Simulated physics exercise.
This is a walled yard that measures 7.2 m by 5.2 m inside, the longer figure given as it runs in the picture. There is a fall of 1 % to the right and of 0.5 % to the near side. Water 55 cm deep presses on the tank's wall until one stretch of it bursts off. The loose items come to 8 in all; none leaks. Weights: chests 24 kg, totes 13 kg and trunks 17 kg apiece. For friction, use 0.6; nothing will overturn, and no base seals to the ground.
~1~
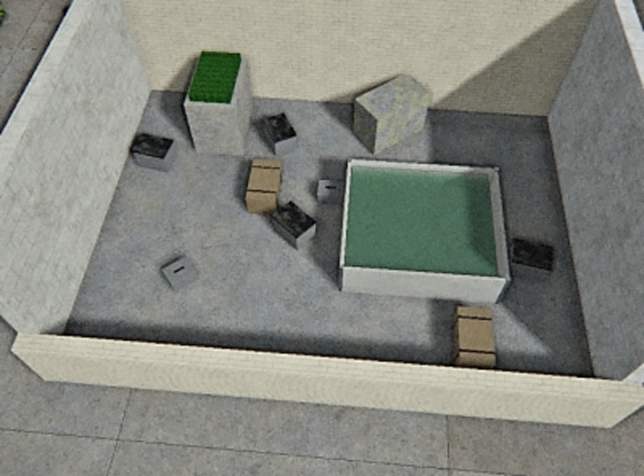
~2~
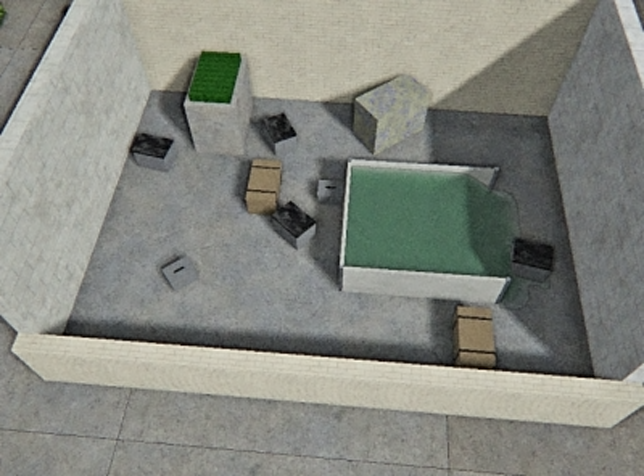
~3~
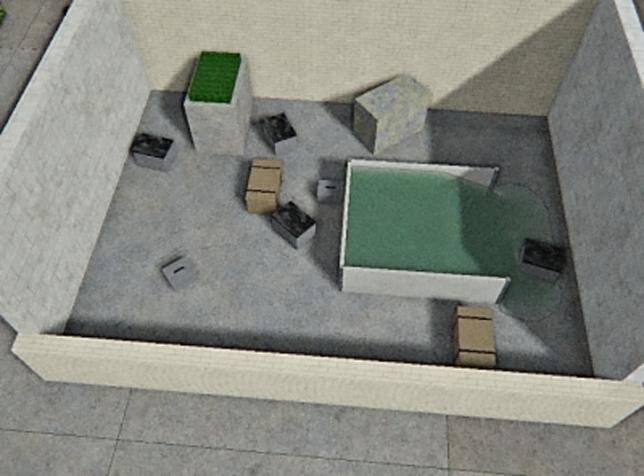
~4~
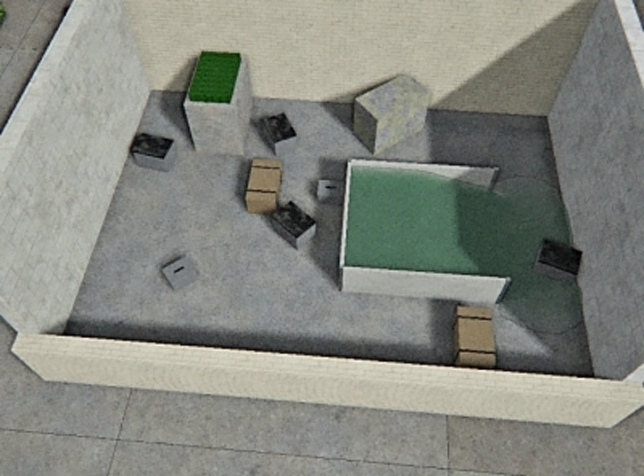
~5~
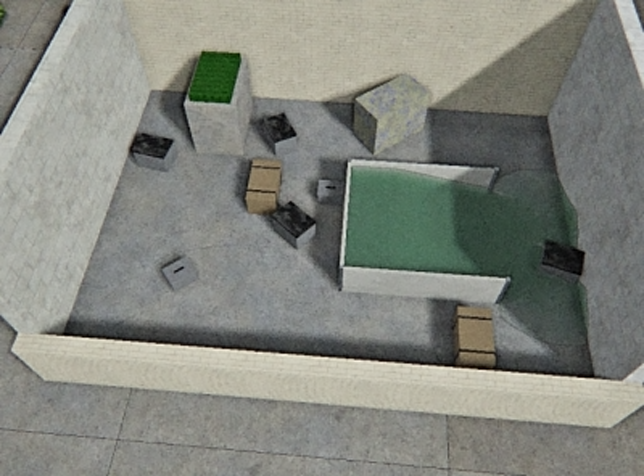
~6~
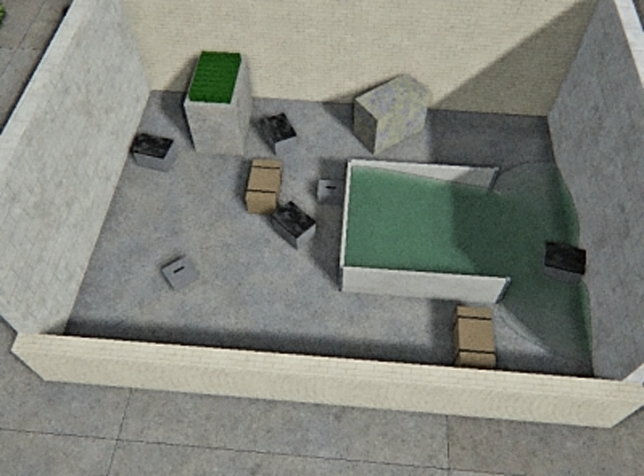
Green water fills a pale, low-walled rectangular tank right of centre in a grey-floored walled yard, seen from high above by a still camera. Dark-topped boxes, tan boxes, a small grey box, a tilted stone block and a tall block topped with green stand around it. The tank's right side opens, and water spreads across the floor to the right wall, pushing one dark box a short way right while the others stay put.
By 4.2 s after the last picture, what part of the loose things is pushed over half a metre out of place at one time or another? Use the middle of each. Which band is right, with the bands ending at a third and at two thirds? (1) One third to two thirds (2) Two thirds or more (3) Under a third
Option 3: Under a third.
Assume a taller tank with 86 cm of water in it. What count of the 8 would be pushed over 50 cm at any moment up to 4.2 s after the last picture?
Then the count would be 3.
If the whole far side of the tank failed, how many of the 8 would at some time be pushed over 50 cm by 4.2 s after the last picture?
3.
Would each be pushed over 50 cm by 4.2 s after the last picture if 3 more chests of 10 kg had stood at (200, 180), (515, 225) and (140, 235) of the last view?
Going through them in turn, I'd say not that far, beyond and not that far.
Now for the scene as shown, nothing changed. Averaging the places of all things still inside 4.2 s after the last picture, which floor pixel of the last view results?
Near (247, 223).
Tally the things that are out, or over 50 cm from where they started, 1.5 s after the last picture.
The number by then is 1.
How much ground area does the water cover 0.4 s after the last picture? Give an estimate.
Wet area: Approx. 8.5 m2.
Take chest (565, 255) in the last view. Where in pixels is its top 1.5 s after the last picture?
Look for it near (552, 353).
Then, 0.4 s after the last picture 0 of 8 are over 50 cm from their spots; 1 afloat.
Then, 1.5 s after the last picture 1 of 8 are over 50 cm from their spots; 1 afloat.
Then, 2.8 s after the last picture 2 of 8 are over 50 cm from their spots; 1 afloat.
Then, 4.2 s after the last picture 2 of 8 are over 50 cm from their spots, and 2 have been at some point; 0 afloat.
